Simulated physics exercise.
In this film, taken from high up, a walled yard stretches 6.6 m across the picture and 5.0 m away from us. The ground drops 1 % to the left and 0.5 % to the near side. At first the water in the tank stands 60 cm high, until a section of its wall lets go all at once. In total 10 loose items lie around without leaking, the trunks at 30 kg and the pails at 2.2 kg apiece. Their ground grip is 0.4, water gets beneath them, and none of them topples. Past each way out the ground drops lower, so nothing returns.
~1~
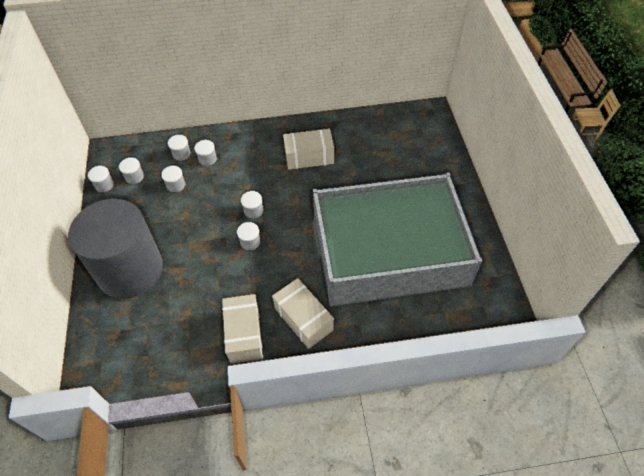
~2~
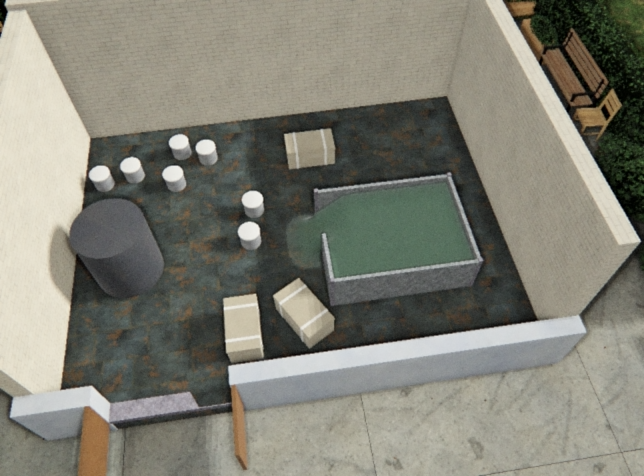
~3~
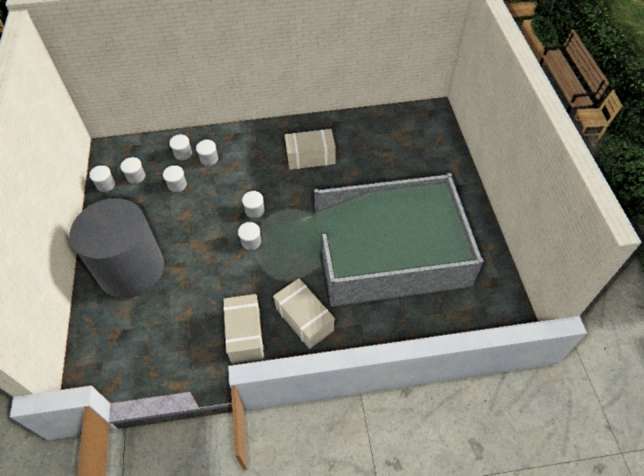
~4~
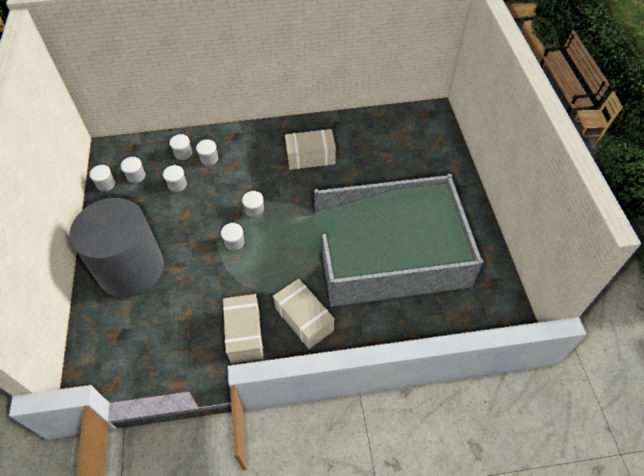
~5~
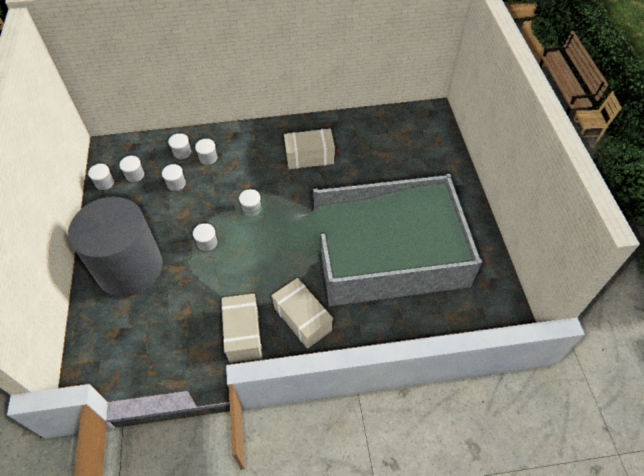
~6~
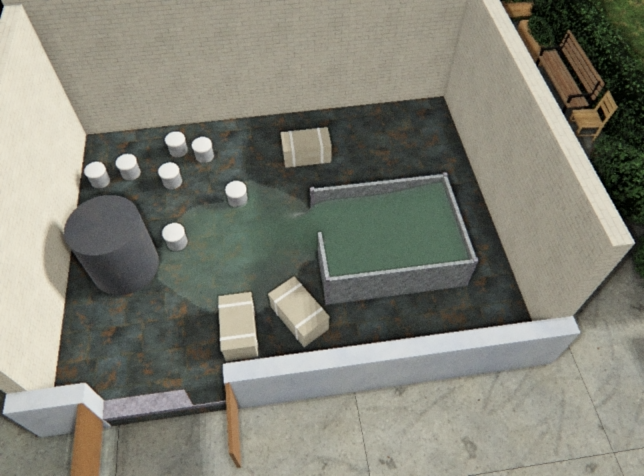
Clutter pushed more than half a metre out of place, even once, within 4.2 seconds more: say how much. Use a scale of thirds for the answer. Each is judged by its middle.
On that scale: Two thirds or more.
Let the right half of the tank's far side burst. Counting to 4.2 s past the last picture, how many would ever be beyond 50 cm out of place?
In that case the number is 6.
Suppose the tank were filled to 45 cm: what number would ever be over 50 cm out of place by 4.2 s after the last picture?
The count would be 7.
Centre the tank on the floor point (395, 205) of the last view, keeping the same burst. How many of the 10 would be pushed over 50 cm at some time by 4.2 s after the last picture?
The count would be 7.
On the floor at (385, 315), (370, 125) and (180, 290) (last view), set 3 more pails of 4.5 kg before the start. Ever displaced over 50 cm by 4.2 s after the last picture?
One after another they come out inside the limit, inside the limit, above it.
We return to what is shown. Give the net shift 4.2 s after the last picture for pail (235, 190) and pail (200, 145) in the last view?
Taking them in turn, I get 200 cm for the first and 60 cm for the second.
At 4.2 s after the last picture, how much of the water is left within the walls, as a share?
Around 94 per cent of the water is still in there.
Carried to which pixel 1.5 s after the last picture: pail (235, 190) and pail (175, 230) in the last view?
Somewhere around (124, 123) and (81, 175).
Then, 0.4 s after the last picture 2 of 10 are over 50 cm from their spots; 1 afloat.
Then, 1.5 s after the last picture 6 of 10 are over 50 cm from their spots; 7 afloat.
Then, 2.8 s after the last picture 6 of 10 are over 50 cm from their spots; 7 afloat.
Then, 4.2 s after the last picture 5 of 10 are over 50 cm from their spots, and 7 have been at some point; 7 afloat.
